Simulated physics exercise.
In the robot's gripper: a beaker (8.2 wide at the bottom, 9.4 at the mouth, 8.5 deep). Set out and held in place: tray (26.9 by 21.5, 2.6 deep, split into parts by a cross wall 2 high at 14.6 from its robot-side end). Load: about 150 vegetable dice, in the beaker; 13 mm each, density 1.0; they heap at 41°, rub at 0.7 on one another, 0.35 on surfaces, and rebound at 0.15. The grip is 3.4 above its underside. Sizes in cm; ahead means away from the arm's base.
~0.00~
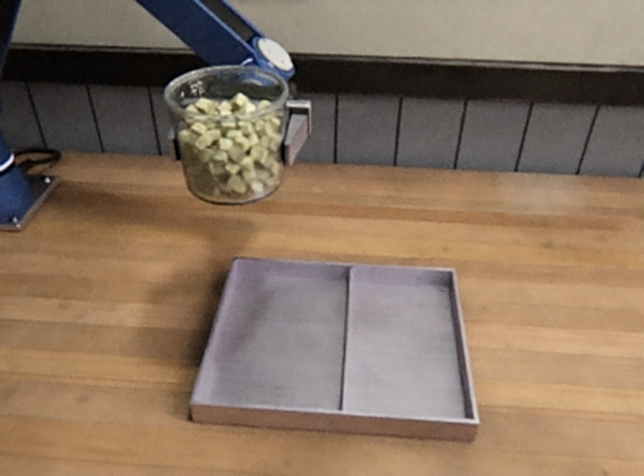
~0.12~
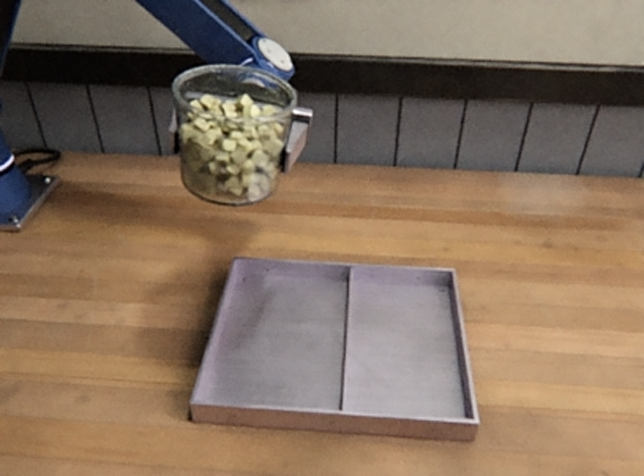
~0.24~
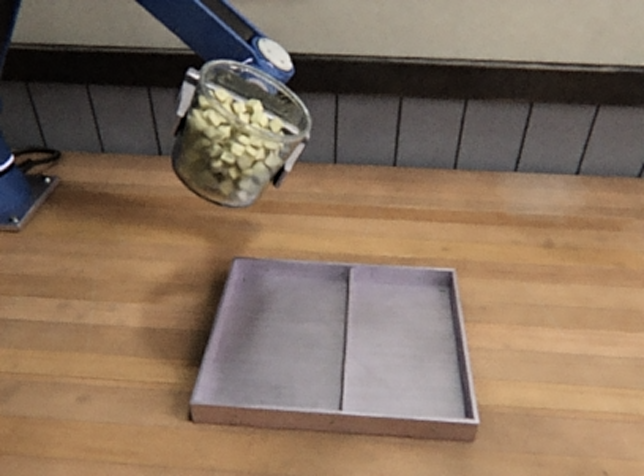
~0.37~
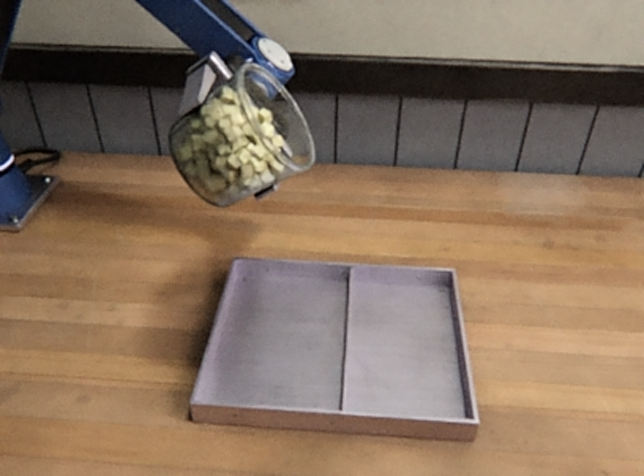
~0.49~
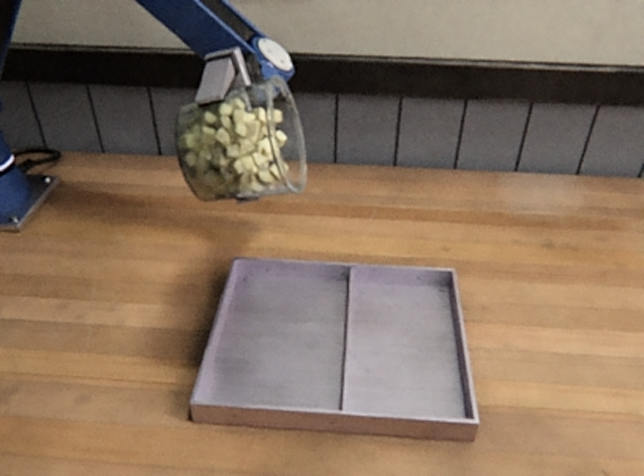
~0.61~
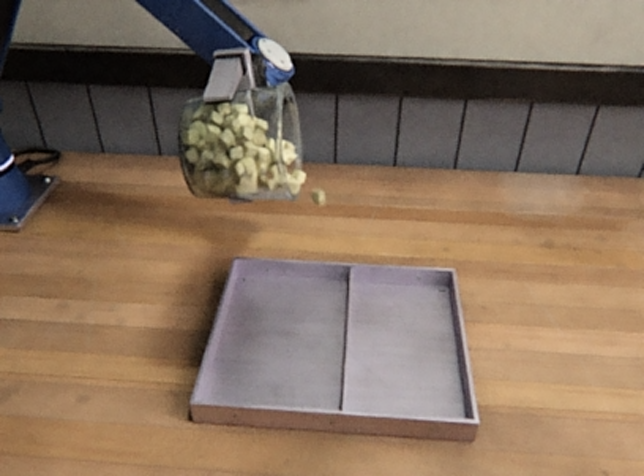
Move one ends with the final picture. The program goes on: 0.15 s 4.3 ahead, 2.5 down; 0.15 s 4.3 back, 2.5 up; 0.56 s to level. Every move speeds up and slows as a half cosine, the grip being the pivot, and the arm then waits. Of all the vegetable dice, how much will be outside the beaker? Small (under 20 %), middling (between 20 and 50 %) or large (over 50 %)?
A middling share, between 20 and 50 %, ends outside the beaker.
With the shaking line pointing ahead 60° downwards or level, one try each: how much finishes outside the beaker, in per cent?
Some 10 and 55 per cent.
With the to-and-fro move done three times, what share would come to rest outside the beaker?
Then about 55 per cent.
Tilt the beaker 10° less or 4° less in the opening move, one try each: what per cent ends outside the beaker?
About 10 and 25 per cent.
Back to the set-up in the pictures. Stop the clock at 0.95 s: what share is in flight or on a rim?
Some 24 per cent.
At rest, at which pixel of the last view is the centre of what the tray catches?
Near (363, 347).
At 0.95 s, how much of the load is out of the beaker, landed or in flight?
Some 30 per cent.
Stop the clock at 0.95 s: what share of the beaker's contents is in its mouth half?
About 45 per cent.
By 0.95 s, tilted 82° forward, highest piece 26 above the table; 103 in the beaker, 9 in the far-side part, 36 in flight or on a rim.
By 1.30 s, tilted 18° forward, highest piece 29 above the table; 101 in the beaker, 27 in the far-side part, 20 in the robot-side part.
By 1.67 s, level, highest piece 29 above the table; 101 in the beaker, 27 in the far-side part, 20 in the robot-side part.
By 2.72 s, level, highest piece 28 above the table; 101 in the beaker, 27 in the far-side part, 20 in the robot-side part.
Final count, 101 in the beaker, 27 in the far-side part, 20 in the robot-side part. That is 32 % outside the beaker.
